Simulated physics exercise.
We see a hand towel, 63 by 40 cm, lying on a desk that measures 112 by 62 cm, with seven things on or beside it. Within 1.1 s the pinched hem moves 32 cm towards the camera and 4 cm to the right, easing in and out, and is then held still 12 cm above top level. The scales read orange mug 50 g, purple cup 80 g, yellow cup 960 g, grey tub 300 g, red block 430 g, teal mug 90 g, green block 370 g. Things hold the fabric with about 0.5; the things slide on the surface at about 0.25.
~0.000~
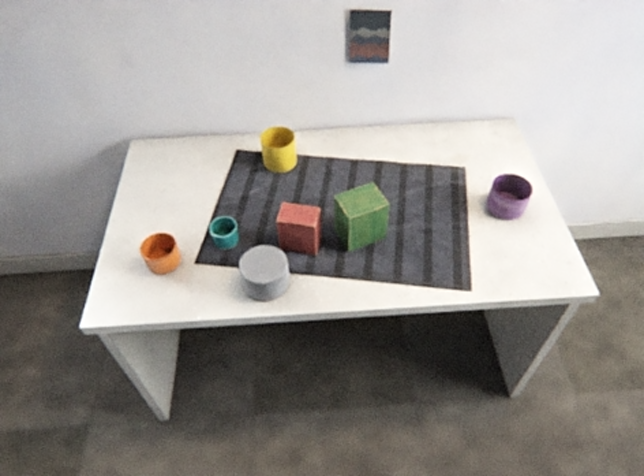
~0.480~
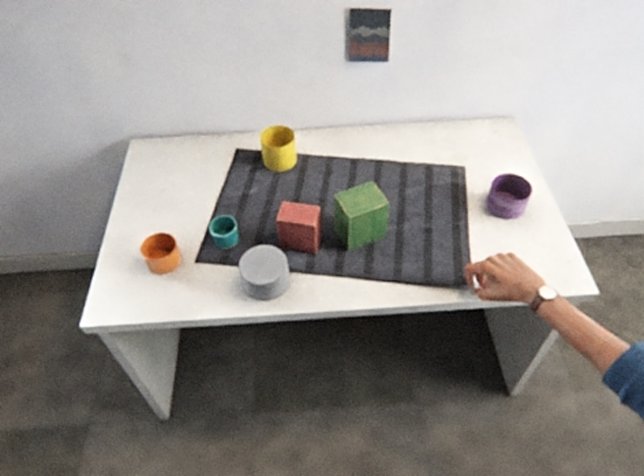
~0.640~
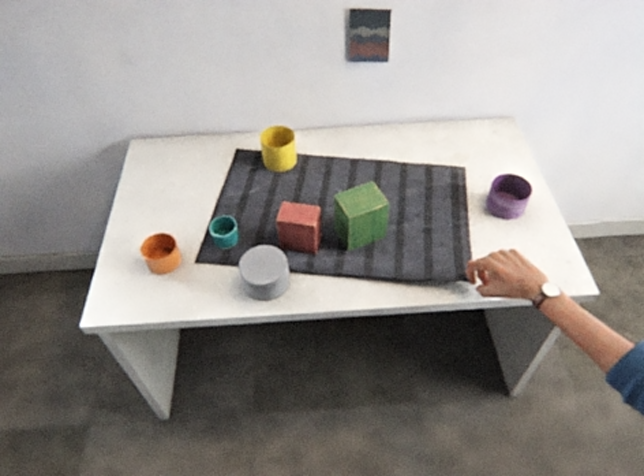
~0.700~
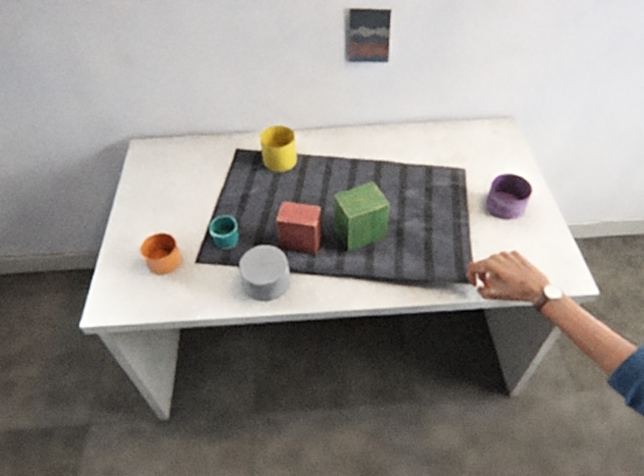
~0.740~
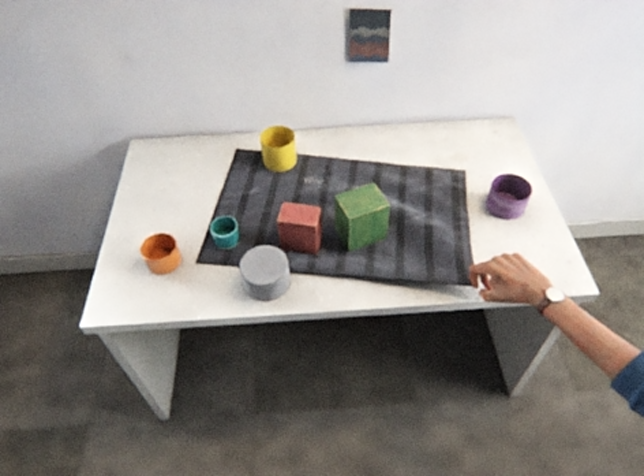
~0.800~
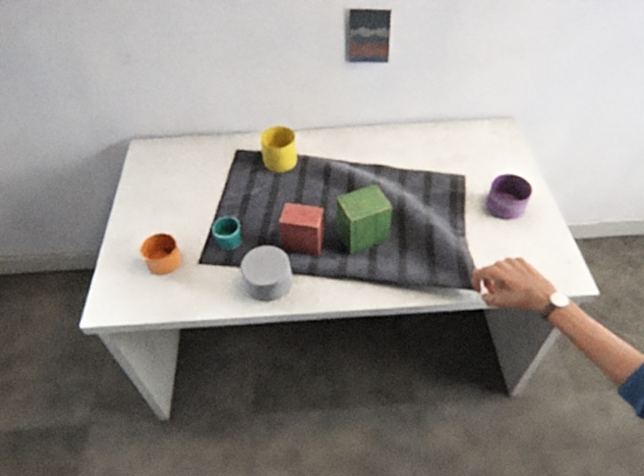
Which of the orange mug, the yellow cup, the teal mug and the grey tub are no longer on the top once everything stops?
When it settles, the orange mug is still on the top, the yellow cup is still on the top, the teal mug has left the top, the grey tub has left the top.
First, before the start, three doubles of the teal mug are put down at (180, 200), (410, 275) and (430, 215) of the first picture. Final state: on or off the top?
First keeps its place, second leaves the top, third leaves the top.
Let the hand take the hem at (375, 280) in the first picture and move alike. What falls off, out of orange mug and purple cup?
Result: Orange mug keeps its place; purple cup keeps its place.
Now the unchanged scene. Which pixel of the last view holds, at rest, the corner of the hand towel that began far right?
Around pixel (577, 290).
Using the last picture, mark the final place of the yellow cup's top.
Somewhere around (415, 236) is where it ends up.
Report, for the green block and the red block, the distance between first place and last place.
Roughly: The green block goes off the top, the red block goes off the top.
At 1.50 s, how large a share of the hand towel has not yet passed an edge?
Near 65 in a hundred.
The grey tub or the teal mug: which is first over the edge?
First: Grey.
After 1.0 s, 95 % of the hand towel is still over the top; yellow cup 8 cm off its start, teal mug 6 cm off its start, grey tub 4 cm off its start.
After 1.3 s, 80 % of the hand towel is still over the top; yellow cup 20 cm off its start, teal mug 13 cm off its start, grey tub 10 cm off its start.
After 1.5 s, 65 % of the hand towel is still over the top; yellow cup 29 cm off its start at (371, 183), teal mug 20 cm off its start at (286, 270), grey tub over the edge.
After 1.7 s, 45 % of the hand towel is still over the top; yellow cup 37 cm off its start, teal mug 30 cm off its start, grey tub over the edge.
After 3.3 s, 30 % of the hand towel is still over the top; teal mug over the edge, yellow cup 47 cm off its start at (415, 236), grey tub over the edge, orange mug 0 cm off its start at (158, 247).
